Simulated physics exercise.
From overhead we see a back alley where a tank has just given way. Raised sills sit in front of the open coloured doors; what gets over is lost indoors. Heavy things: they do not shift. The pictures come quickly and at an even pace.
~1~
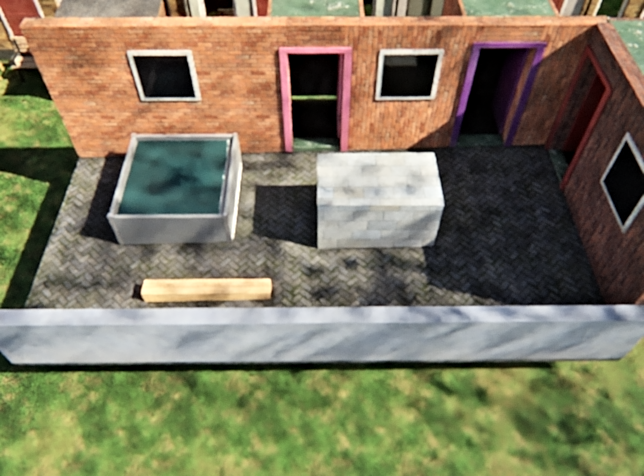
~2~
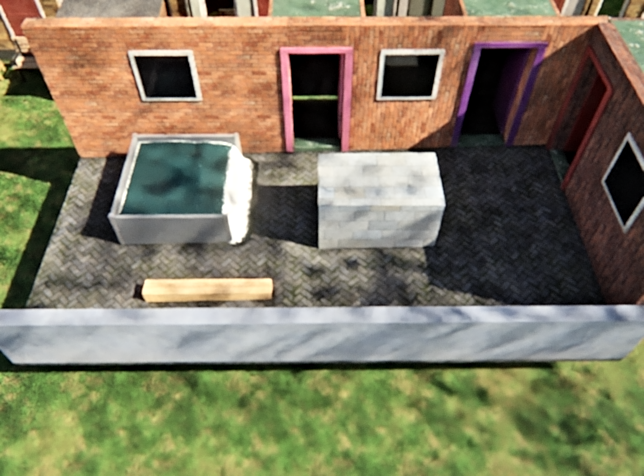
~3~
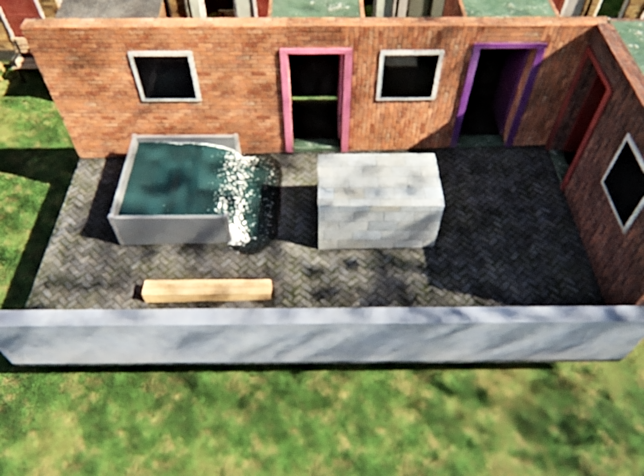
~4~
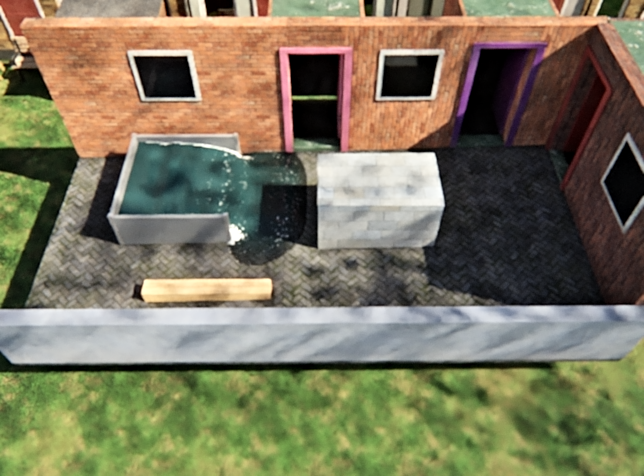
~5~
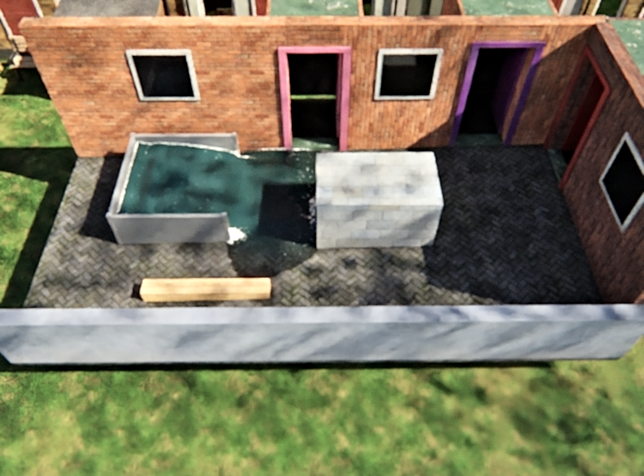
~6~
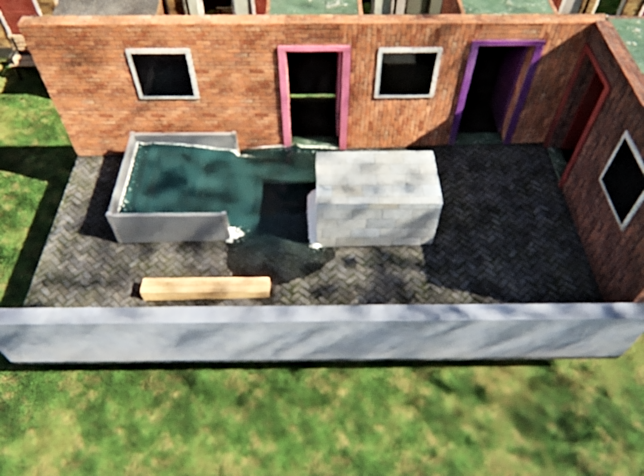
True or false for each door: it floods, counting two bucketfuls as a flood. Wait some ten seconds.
Red door - true; purple door - false; pink door - true.
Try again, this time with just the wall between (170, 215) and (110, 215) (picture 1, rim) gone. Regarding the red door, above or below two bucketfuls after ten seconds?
Then: The red door holds.
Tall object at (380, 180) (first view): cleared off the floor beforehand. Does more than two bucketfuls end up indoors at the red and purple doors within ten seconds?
Taking them in turn, the red overshoots and the purple falls short.
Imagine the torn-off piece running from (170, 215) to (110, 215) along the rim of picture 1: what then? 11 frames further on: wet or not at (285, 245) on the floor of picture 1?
Submerged.
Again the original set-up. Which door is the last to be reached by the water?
My answer is the door marked red.
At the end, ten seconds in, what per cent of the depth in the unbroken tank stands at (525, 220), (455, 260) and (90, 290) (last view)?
About 2 per cent, then 6 per cent, then 4 per cent.
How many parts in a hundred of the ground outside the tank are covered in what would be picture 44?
By my count, 90 percent.
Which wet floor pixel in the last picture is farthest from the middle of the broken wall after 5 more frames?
Approximate pixel: (463, 168).
A moment on, water covers 30 % of the floor; the red door not reached, the purple door not reached, the pink door wet at the sill, nothing in.
Next, water covers 40 % of the floor; the red door wet at the sill, nothing in, the purple door wet at the sill, nothing in, the pink door under two buckets in.
Then, water covers 70 % of the floor; the red door far over two buckets in, the purple door wet at the sill, nothing in, the pink door over two buckets in.
Later, water covers 90 % of the floor; the red door far over two buckets in, the purple door wet at the sill, nothing in, the pink door over two buckets in.
In the end, water covers 75 % of the floor; the red door far over two buckets in, the purple door wet at the sill, nothing in, the pink door over two buckets in.
